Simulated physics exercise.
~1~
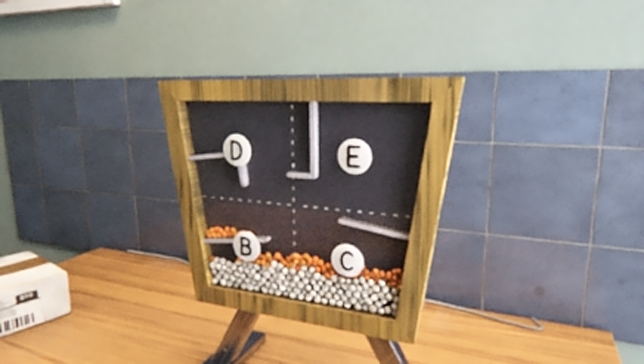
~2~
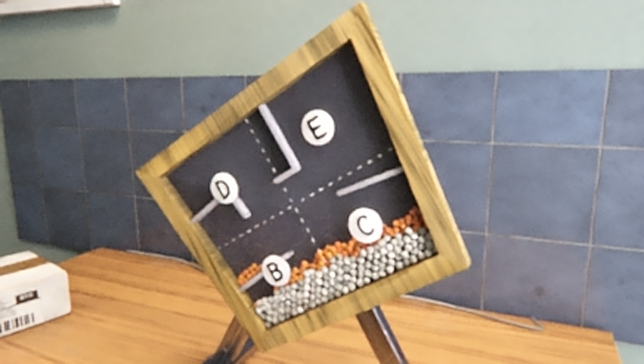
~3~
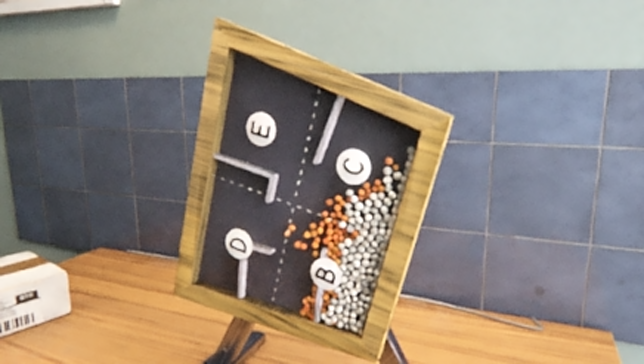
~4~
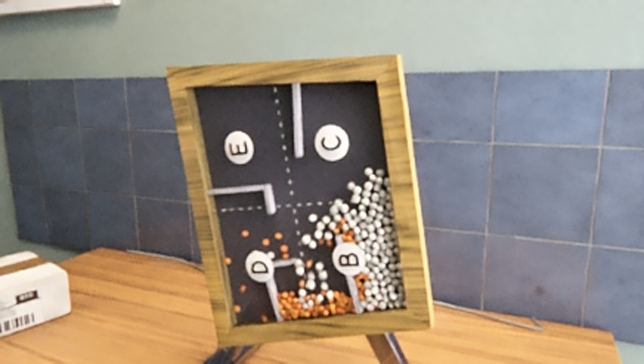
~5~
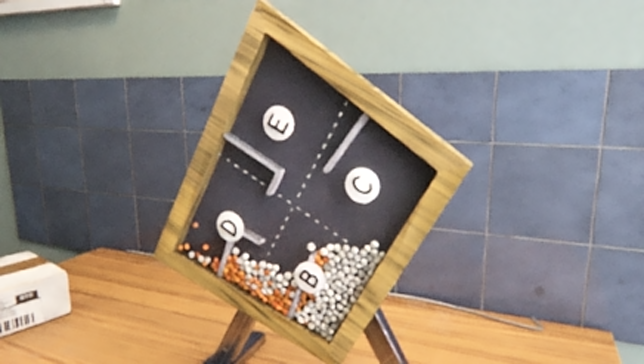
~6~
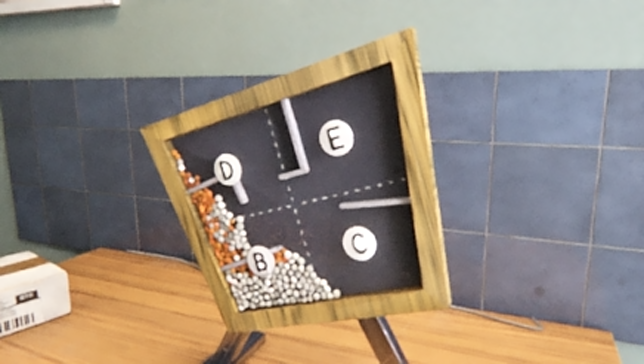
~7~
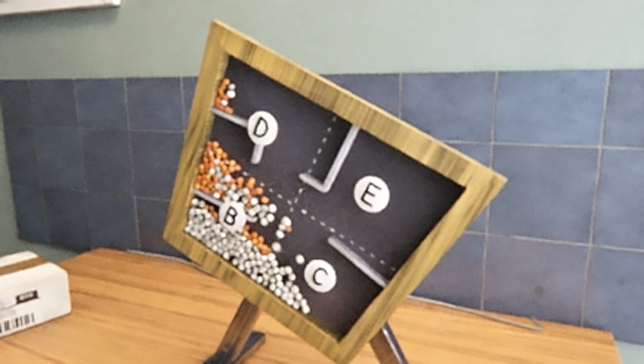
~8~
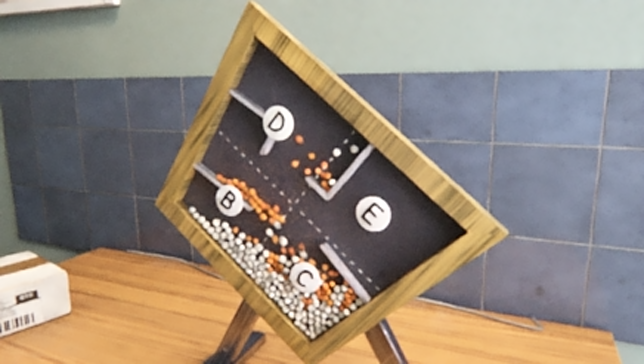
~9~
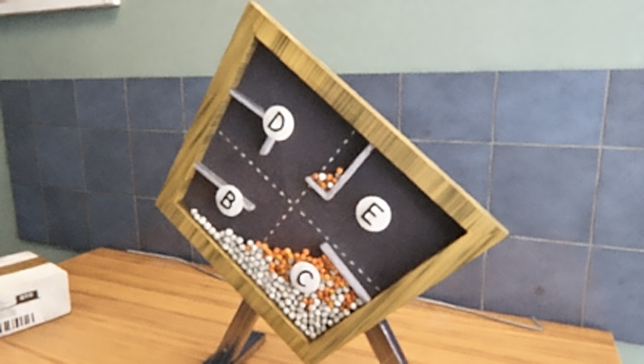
A square, wood-framed box with a dark interior, lettered B, C, D and E, stands on a wooden table before blue tiles, seen from the front, with a cardboard carton at left. White balls and smaller orange ones lie along its bottom. The box turns anticlockwise until it is on its side, and the balls slide and tumble toward B and D. It then swings back clockwise past level, sending them down the left side and across the bottom. Finally it stops tilted clockwise, with most balls settled around C, some near B, and a few caught on the ledge beside E.
